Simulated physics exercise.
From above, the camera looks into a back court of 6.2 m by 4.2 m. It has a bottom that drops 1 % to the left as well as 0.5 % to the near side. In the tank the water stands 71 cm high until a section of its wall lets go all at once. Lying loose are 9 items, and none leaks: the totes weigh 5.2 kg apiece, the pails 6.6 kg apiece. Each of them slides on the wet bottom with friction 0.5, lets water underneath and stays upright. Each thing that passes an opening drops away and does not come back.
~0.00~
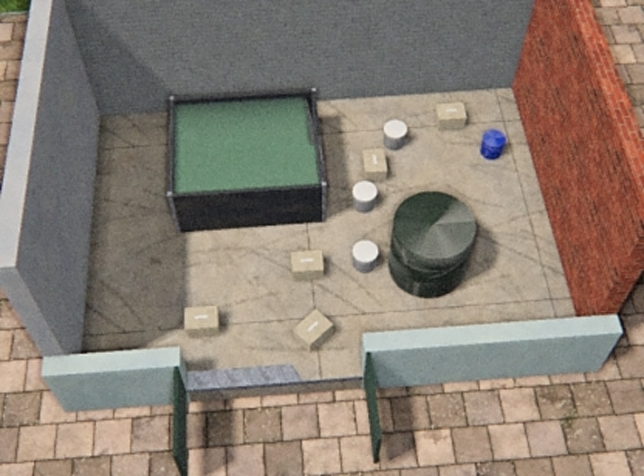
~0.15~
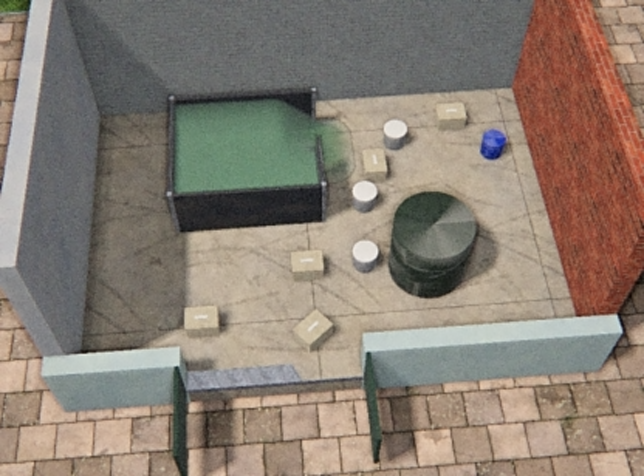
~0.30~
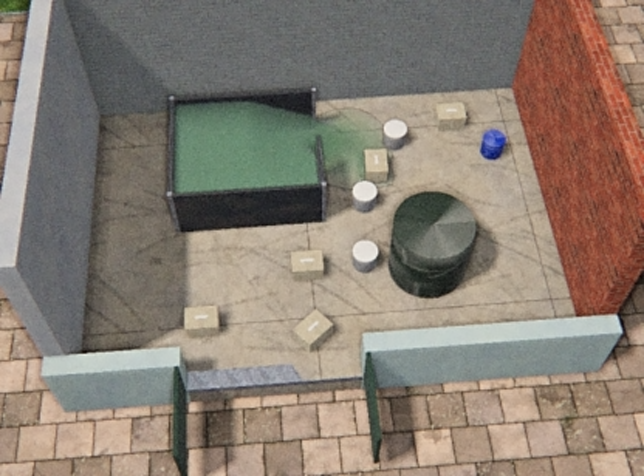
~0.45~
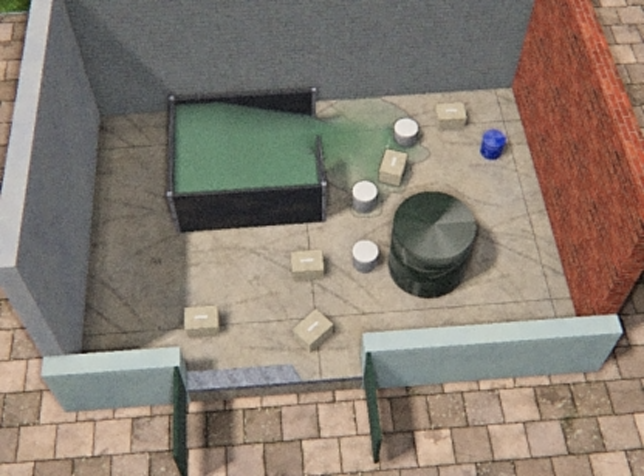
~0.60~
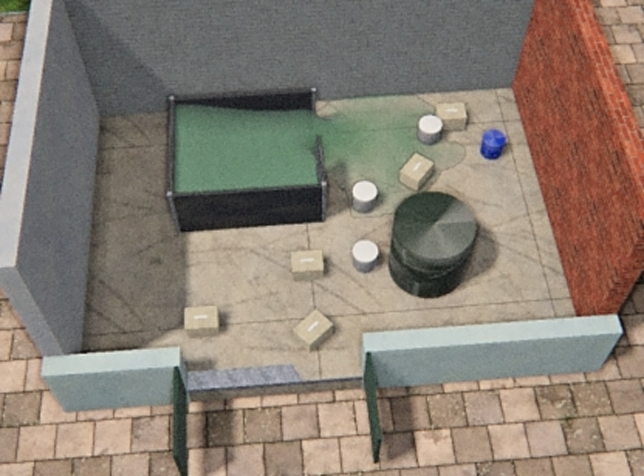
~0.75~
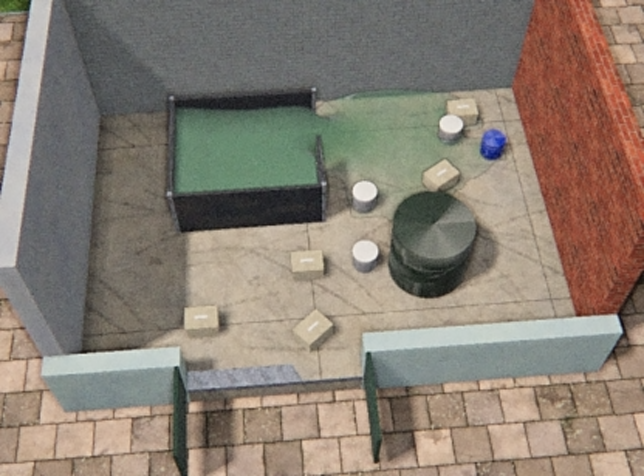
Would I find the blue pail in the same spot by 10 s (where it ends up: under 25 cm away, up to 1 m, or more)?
The move is large.
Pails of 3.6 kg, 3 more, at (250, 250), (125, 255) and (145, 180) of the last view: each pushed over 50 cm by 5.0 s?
In the order listed: Behind the line; behind the line; behind the line.
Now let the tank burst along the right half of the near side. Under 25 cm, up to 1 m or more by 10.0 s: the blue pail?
The blue pail simply stays where it is.
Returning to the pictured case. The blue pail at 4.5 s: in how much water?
Depth approx. 7 cm.
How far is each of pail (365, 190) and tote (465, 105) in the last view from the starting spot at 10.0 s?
The first ends 10 cm from its start, the second 450 cm.
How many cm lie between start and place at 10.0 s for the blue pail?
Measured offset: Near 600 cm.
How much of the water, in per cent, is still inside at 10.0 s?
Roughly 94 percent.
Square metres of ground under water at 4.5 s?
I'd put it close to 19 m2.
After 2.0 s the blue pail is near (522, 165), 0.7 m from its start, afloat; 0 of 9 are out; 3 afloat.
After 4.5 s the blue pail is near (337, 316), 3.6 m from its start, aground; 0 of 9 are out; 1 afloat.
After 7.0 s the blue pail is near (124, 312), 5.6 m from its start, afloat; 0 of 9 are out; 6 afloat.
After 10.0 s the blue pail is near (108, 349), 5.9 m from its start, afloat; 0 of 9 are out; 7 afloat.
